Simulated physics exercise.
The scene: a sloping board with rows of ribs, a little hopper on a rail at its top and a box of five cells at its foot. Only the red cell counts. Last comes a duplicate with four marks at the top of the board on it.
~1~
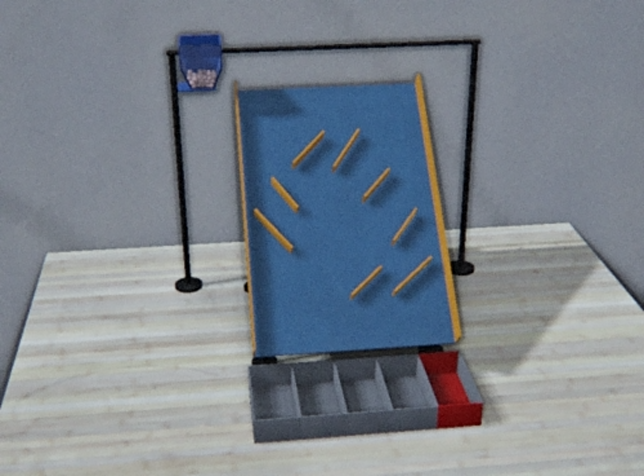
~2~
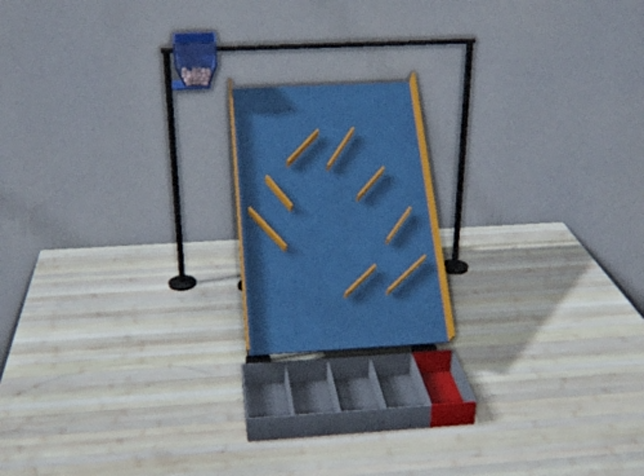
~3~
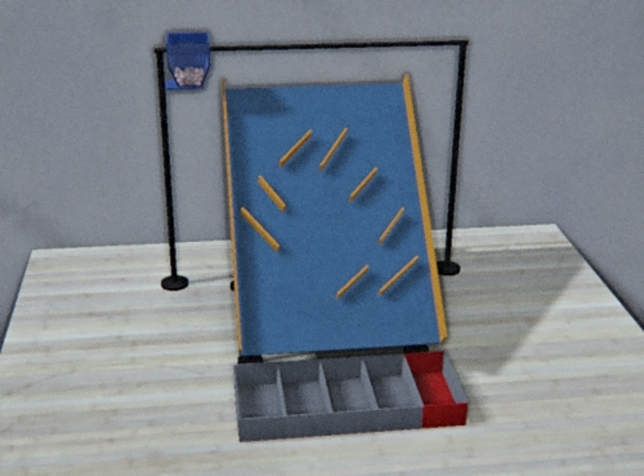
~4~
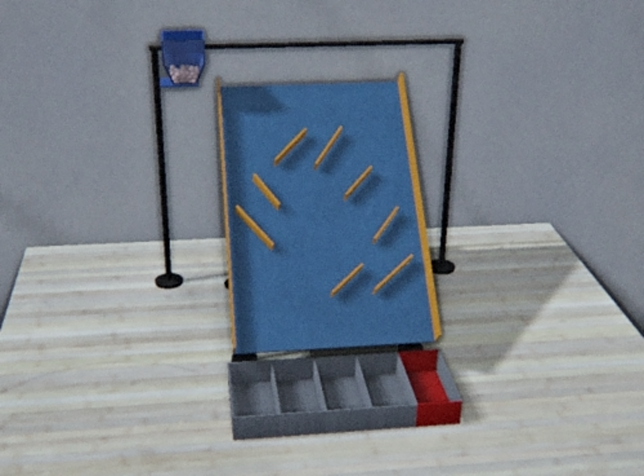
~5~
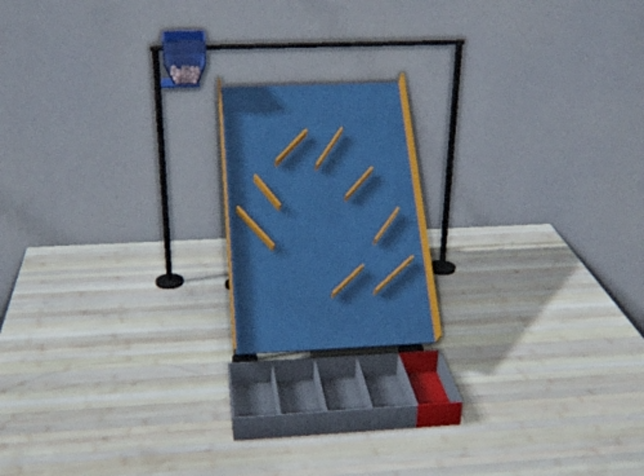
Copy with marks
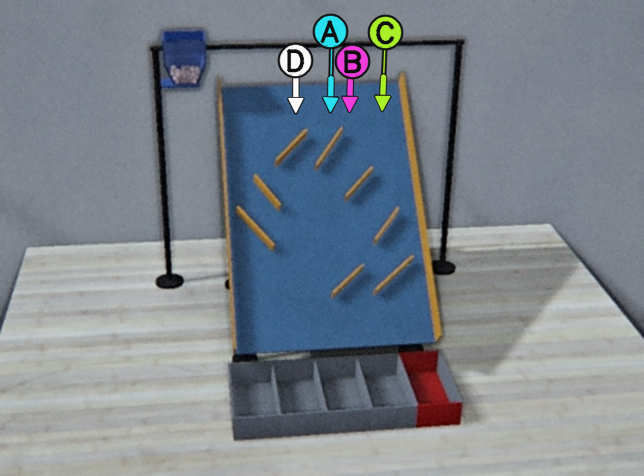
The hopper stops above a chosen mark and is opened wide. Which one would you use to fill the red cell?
Use mark C.
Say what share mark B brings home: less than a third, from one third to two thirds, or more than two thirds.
Mark B gives less than a third.
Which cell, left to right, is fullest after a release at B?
The second from the left.
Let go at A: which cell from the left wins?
The second.
On the marked copy, mark A meets the board at (330, 106); mark B meets the board at (349, 106); mark C meets the board at (382, 105); mark D meets the board at (295, 107).
With A, a stray few in the red cell, most in other cells, a small part outside the box.
With B, a small part in the red cell, most in other cells, a small part outside the box.
With C, about a third in the red cell, about half in other cells, a small part outside the box.
With D, none in the red cell, nearly all in other cells, a small part outside the box.
